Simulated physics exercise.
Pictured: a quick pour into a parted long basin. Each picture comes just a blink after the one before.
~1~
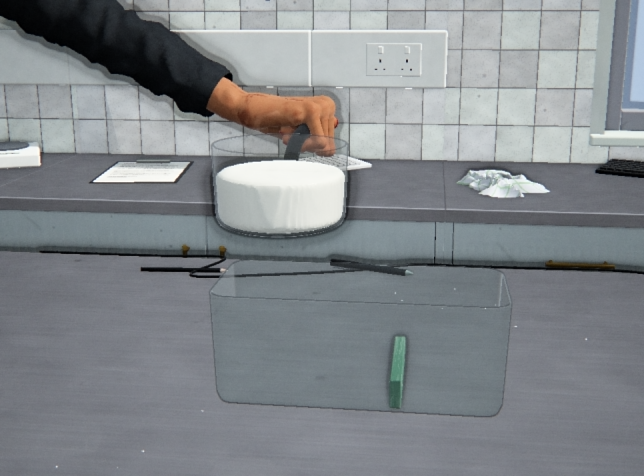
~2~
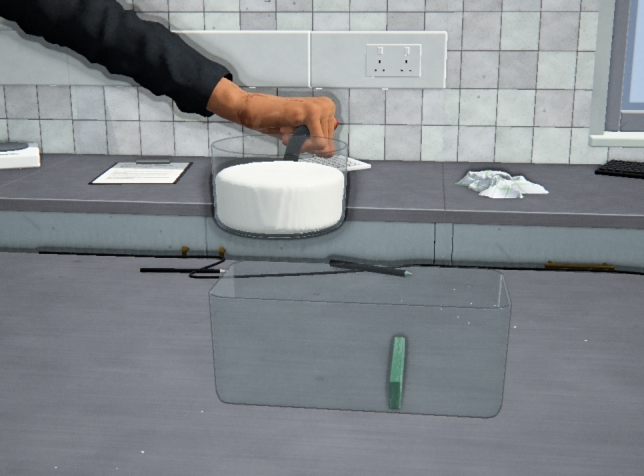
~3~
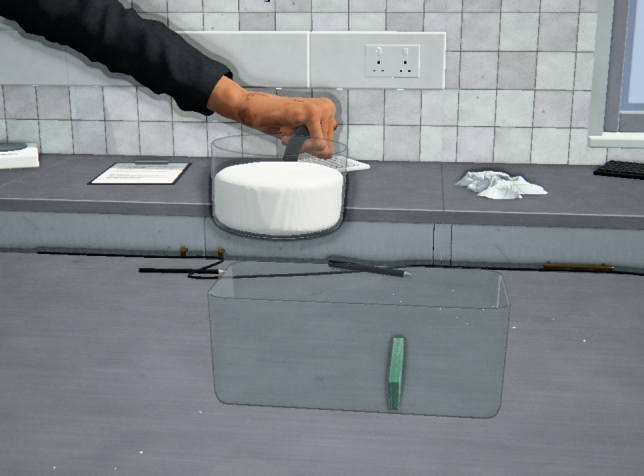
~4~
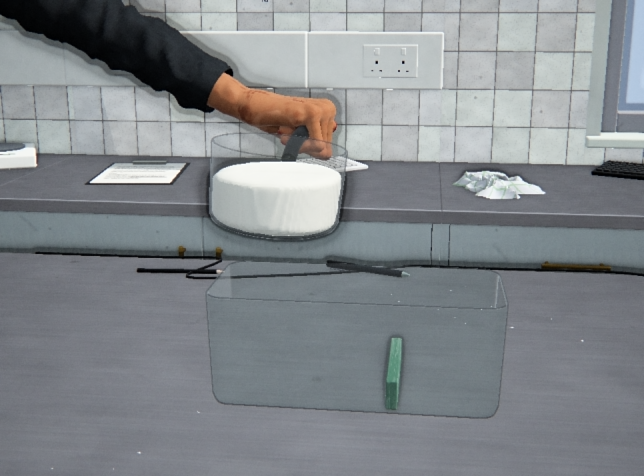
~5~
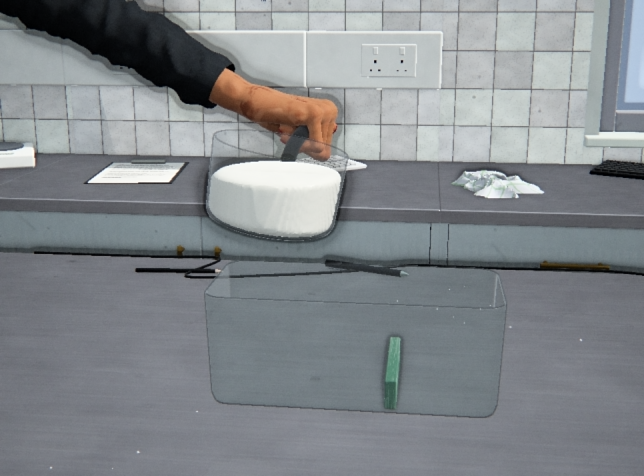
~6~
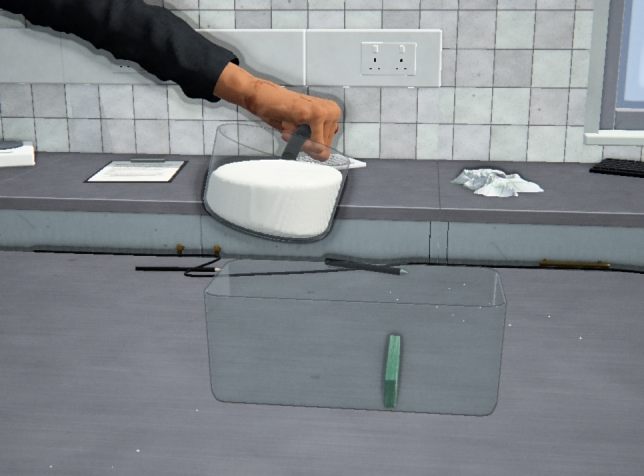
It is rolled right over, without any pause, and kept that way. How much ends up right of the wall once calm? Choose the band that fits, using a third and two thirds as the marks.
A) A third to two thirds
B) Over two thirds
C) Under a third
A third to two thirds (A).
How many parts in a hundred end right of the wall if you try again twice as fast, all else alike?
Near 25 parts in a hundred.
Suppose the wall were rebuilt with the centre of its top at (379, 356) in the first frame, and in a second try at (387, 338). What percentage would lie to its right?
Roughly 60 per cent, and 50 per cent.
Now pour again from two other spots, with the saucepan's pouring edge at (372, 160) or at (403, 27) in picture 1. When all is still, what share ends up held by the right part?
In order, some 55 and 55 percent.
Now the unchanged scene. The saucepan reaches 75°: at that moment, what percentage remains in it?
I'd put it at some 60 in a hundred.
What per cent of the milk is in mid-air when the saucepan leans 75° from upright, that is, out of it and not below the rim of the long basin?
I'd say some 25 per cent of it.
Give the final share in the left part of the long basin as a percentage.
That works out to roughly 55 percent.
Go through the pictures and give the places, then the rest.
In the first frame, tilt 0°; pouring edge (346, 147); surface from (219, 170) to (344, 173); the long basin's rim runs from (222, 278) to (507, 289); the wall's top is at (398, 359).
In the second frame, tilt 1°; pouring edge (346, 148); surface from (219, 171) to (344, 174).
In the third frame, tilt 2°; pouring edge (346, 151); surface from (219, 171) to (343, 175).
In the fourth frame, tilt 5°; pouring edge (346, 155); surface from (217, 171) to (342, 176).
In the fifth frame, tilt 10°; pouring edge (347, 159); surface from (216, 171) to (341, 175).
In the sixth frame, tilt 15°; pouring edge (348, 164); surface from (214, 170) to (343, 174).
A moment on, the saucepan is tipped on its side and 59 per cent is still to pour, 5 is left of the wall and 9 right of it.
Next, the saucepan is tipped right over and 7 per cent is still to pour, 44 is left of the wall and 44 right of it.
Then the saucepan is tipped right over and 0 per cent is still to pour, 56 is left of the wall and 44 right of it.
Later the saucepan is tipped right over and 0 per cent is still to pour, 56 is left of the wall and 44 right of it.
At rest 56 per cent lies left of the wall, 44 right of it and 1 outside.
